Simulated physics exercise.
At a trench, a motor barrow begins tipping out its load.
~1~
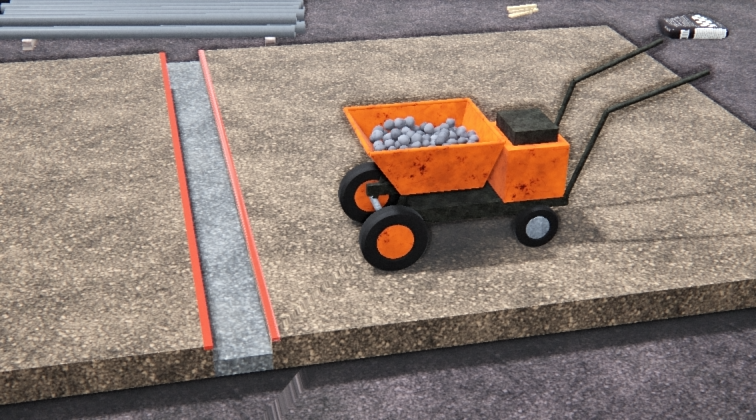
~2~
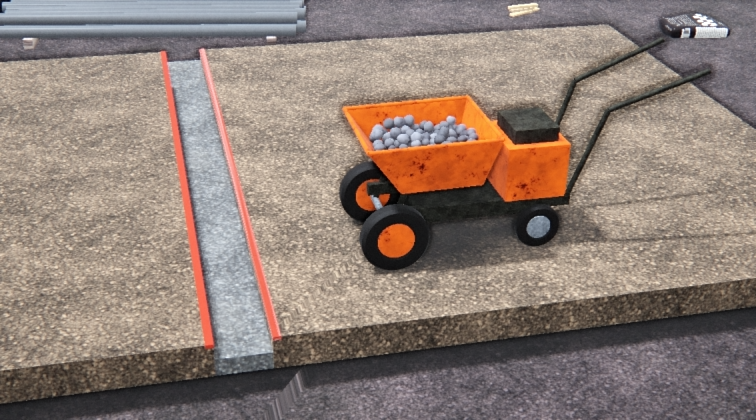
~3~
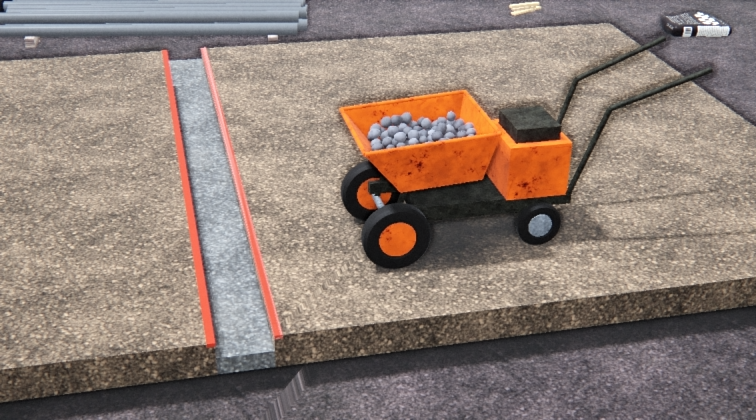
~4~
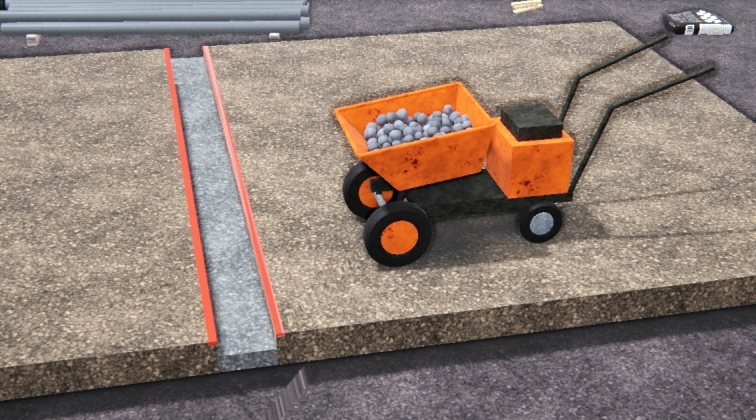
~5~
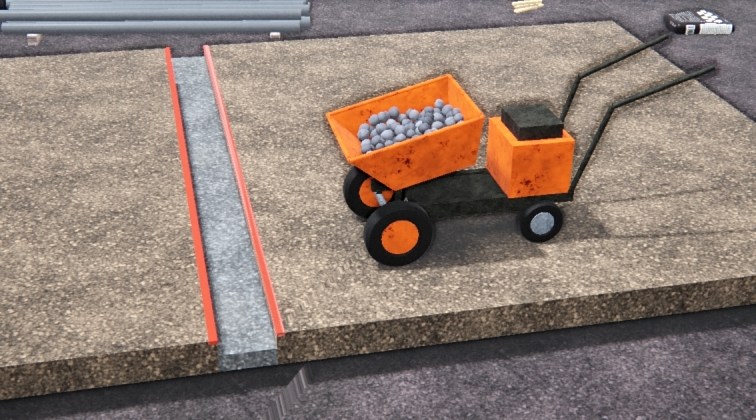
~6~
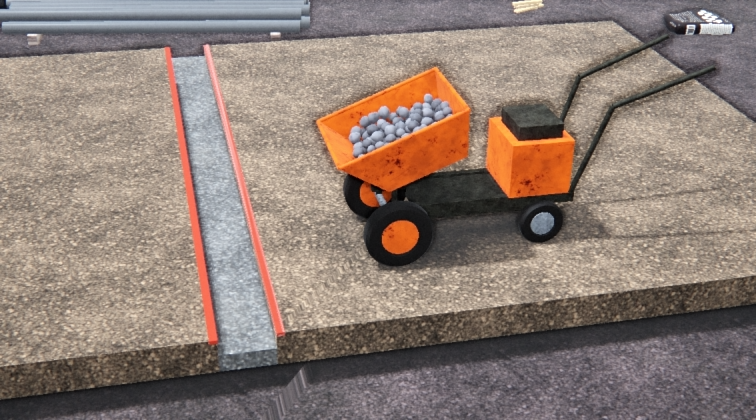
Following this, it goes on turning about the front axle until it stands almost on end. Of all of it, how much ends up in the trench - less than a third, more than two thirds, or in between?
Amount in the trench: Middle, from a third up to two thirds.
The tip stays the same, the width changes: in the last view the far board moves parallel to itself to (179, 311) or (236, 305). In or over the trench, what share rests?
Roughly 60 % first, 40 % second.
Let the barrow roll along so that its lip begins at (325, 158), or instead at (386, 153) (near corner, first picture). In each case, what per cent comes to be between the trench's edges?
Close to 80 in a hundred, and close to 40 in a hundred.
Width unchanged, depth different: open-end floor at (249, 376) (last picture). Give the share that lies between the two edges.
Roughly 60 in a hundred.
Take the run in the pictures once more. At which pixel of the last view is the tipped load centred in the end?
Roughly pixel (244, 253).
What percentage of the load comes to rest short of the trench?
About 35 %.
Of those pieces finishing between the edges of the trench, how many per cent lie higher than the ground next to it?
20 %, roughly.
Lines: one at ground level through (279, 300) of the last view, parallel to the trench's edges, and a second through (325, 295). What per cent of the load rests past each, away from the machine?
Estimate, first then second: 70 %, 100 %.
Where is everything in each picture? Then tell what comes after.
The first frame shows lip of the skip at (370, 154), level; top of the load at (427, 145), round cobbles; first edge of the trench at (268, 306); far edge at (203, 313), the trench over half as wide as the skip, and shallow for its width.
The second frame shows lip of the skip at (369, 154), tipped barely; top of the load at (426, 143).
The third frame shows lip of the skip at (365, 155), tipped barely; top of the load at (437, 137).
The fourth frame shows lip of the skip at (359, 156), tipped a little; top of the load at (445, 132).
The fifth frame shows lip of the skip at (350, 161), tipped clearly; top of the load at (437, 128).
The sixth frame shows lip of the skip at (340, 168), tipped clearly; top of the load at (427, 123); first edge of the trench at (272, 301); far edge at (208, 308).
Soon after the last picture, skip tipped steeply; all in the skip.
A little later, skip tipped right over; most in the skip; a small part short of the trench; a stray few in or heaped over the trench; a stray few falling.
Later still, skip tipped right over; about a quarter in the skip; about a third short of the trench; about half in or heaped over the trench; a stray few beyond it.
At rest, skip tipped right over; a stray few in the skip; about a third short of the trench; about two thirds in or heaped over the trench; a stray few beyond it.
